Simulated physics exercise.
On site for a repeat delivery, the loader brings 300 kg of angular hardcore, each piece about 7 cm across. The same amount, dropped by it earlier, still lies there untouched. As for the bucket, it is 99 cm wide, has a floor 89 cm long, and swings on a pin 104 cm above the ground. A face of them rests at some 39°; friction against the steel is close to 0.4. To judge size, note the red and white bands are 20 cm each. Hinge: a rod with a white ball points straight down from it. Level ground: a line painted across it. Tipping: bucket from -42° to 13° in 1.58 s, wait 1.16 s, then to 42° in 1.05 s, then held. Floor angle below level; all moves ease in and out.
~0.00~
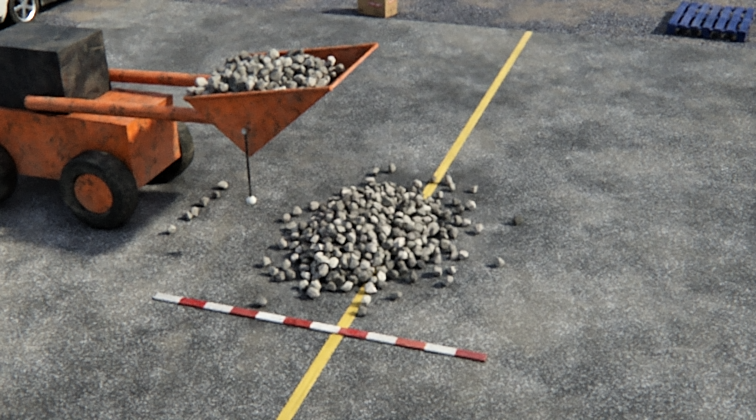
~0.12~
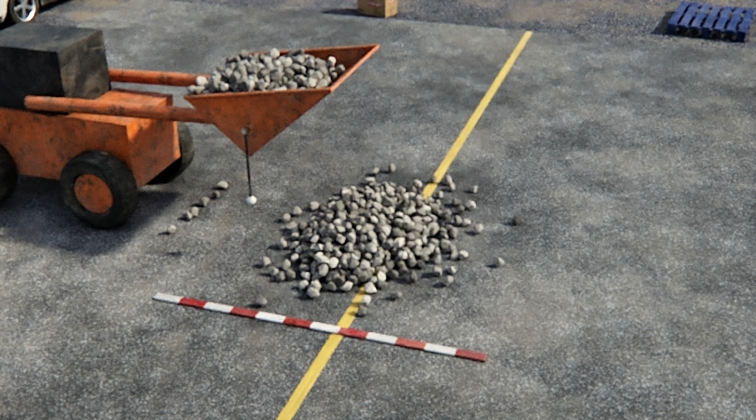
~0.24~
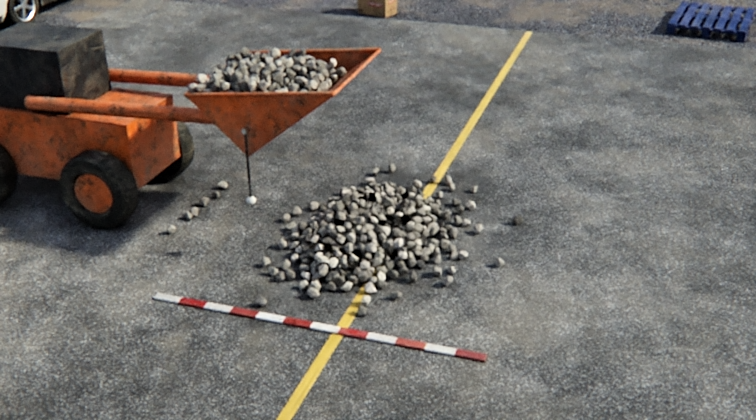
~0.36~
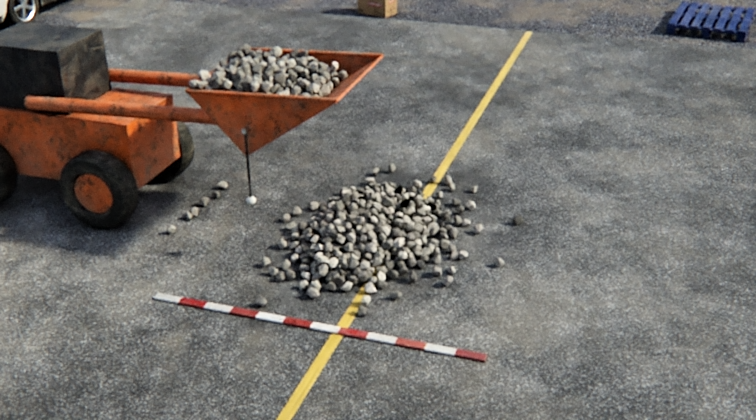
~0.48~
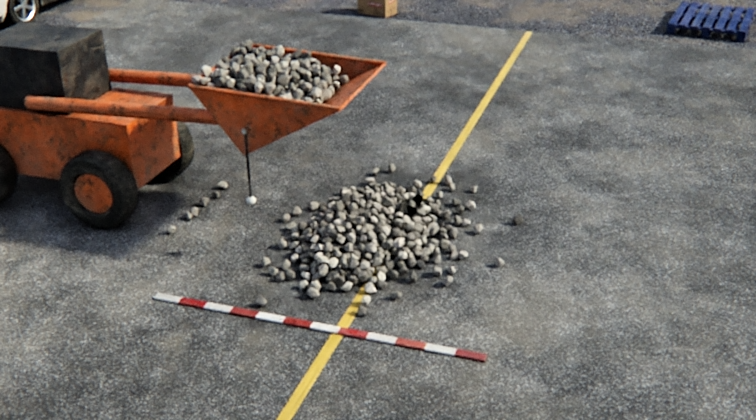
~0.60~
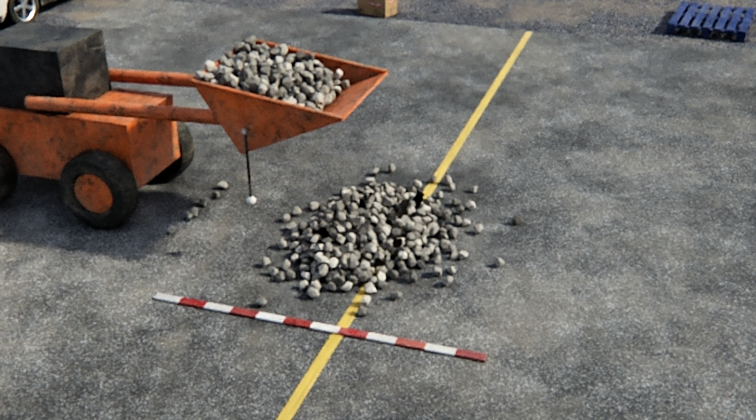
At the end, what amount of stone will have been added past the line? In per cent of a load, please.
Close to 23 parts in a hundred.
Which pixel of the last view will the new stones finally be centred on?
In the last view, somewhere near (369, 216).
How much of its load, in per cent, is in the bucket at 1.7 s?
About 100 per cent.
After 1.2 s the floor is at 4°; in per cent of one load, 100 in the bucket, 79 short of the line, 21 past the line; the foremost stones are at (471, 252).
After 1.7 s the floor is at 13°; in per cent of one load, 100 in the bucket, 80 short of the line, 21 past the line; the foremost stones are at (471, 252).
After 4.2 s the floor is at 42°; in per cent of one load, 8 in the bucket, 153 short of the line, 40 past the line; the foremost stones are at (486, 243).
After 6.8 s the floor is at 42°; in per cent of one load, 2 in the bucket, 155 short of the line, 44 past the line; the foremost stones are at (489, 238). Net gain past the line, 23.
